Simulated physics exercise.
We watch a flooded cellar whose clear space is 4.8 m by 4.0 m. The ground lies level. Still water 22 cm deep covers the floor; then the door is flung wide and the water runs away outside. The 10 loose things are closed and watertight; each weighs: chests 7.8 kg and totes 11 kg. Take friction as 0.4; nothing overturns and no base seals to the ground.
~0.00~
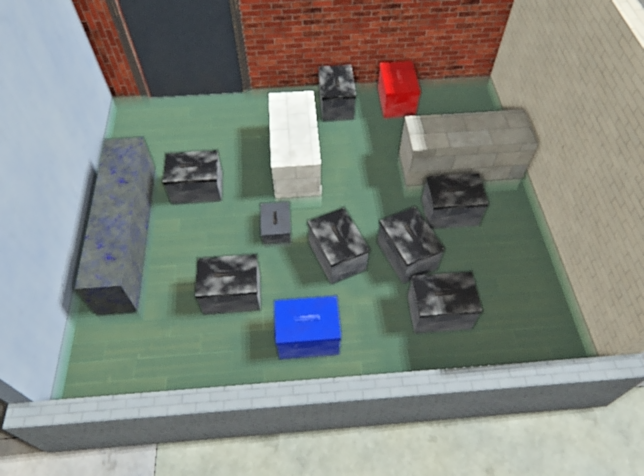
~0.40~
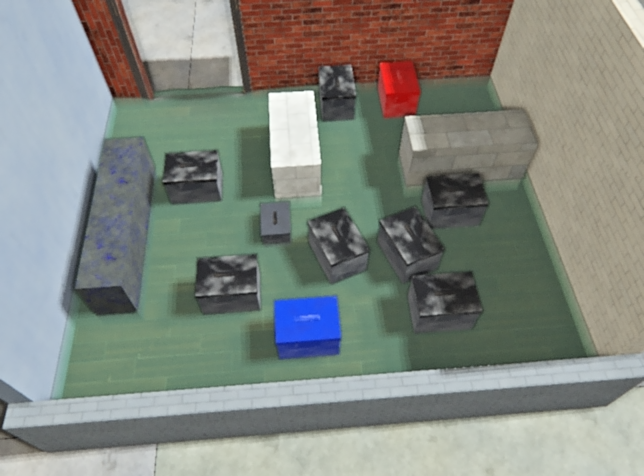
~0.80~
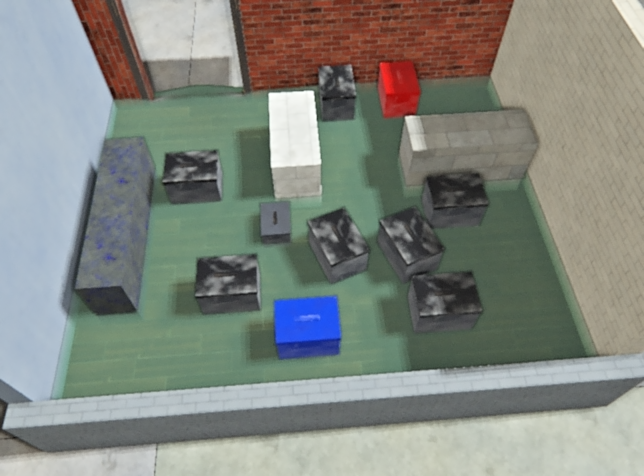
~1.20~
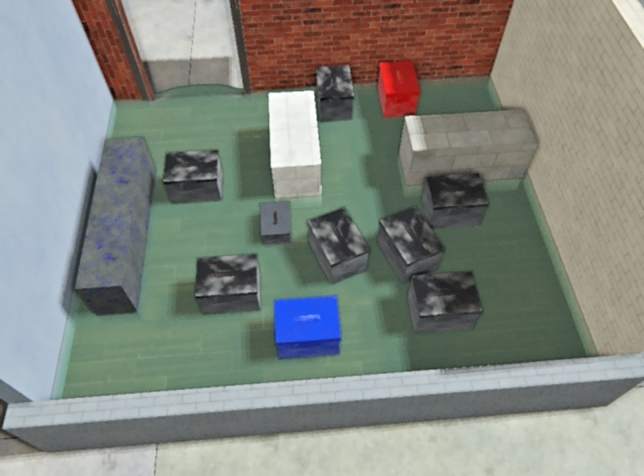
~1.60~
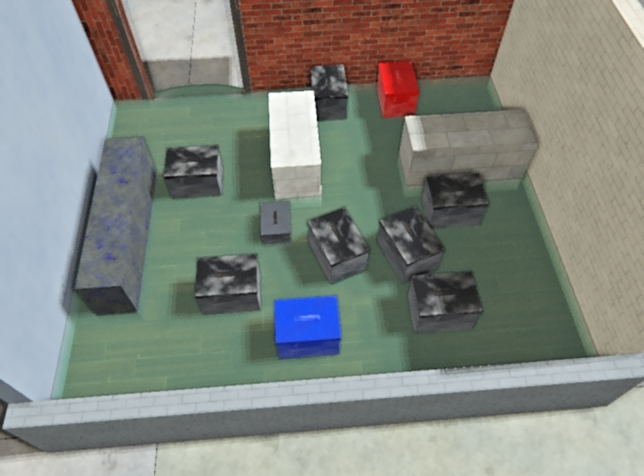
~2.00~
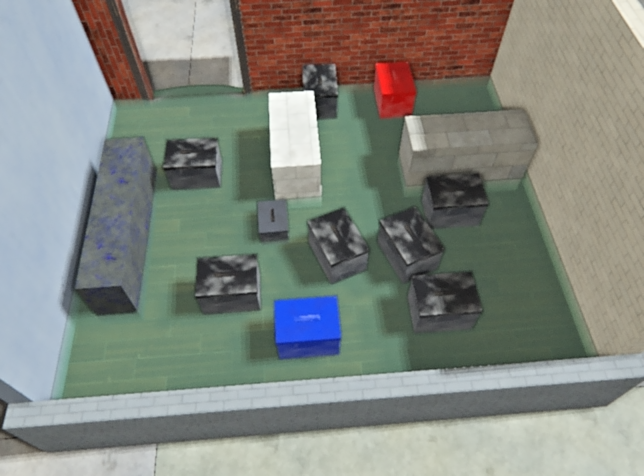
In a flooded cellar, the dark door at the back opened, and then a dark box by the back wall drifted left, followed by slight shifts of the red chest and a couple of other boxes.
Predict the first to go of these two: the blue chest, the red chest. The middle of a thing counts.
It is the red one that leaves first.
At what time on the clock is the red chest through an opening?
Near 14.0 s.
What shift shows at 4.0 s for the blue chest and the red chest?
About 20 and 30 cm.
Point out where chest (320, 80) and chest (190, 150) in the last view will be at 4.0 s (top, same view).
Near (233, 83) and (169, 101).
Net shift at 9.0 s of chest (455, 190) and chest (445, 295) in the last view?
In that order: 60 cm, 50 cm.
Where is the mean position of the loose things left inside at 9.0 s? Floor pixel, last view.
Near (296, 226).
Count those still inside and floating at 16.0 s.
At that moment 4.
After 4.0 s the blue chest is near (293, 309), 0.2 m from its start, afloat; the red chest is near (370, 76), 0.3 m from its start, afloat; 0 of 10 are out; 10 afloat.
After 9.0 s the blue chest is near (236, 295), 0.7 m from its start, afloat; the red chest is near (310, 83), 1.1 m from its start, afloat; 3 of 10 are out; 7 afloat.
After 16.0 s the blue chest is near (175, 246), 1.5 m from its start, afloat; the red chest has gone out (at 14.2 s); 6 of 10 are out; 4 afloat.
After 20.0 s the blue chest is near (168, 213), 1.9 m from its start, afloat; the red chest has gone out (at 14.2 s); 6 of 10 are out; 4 afloat.
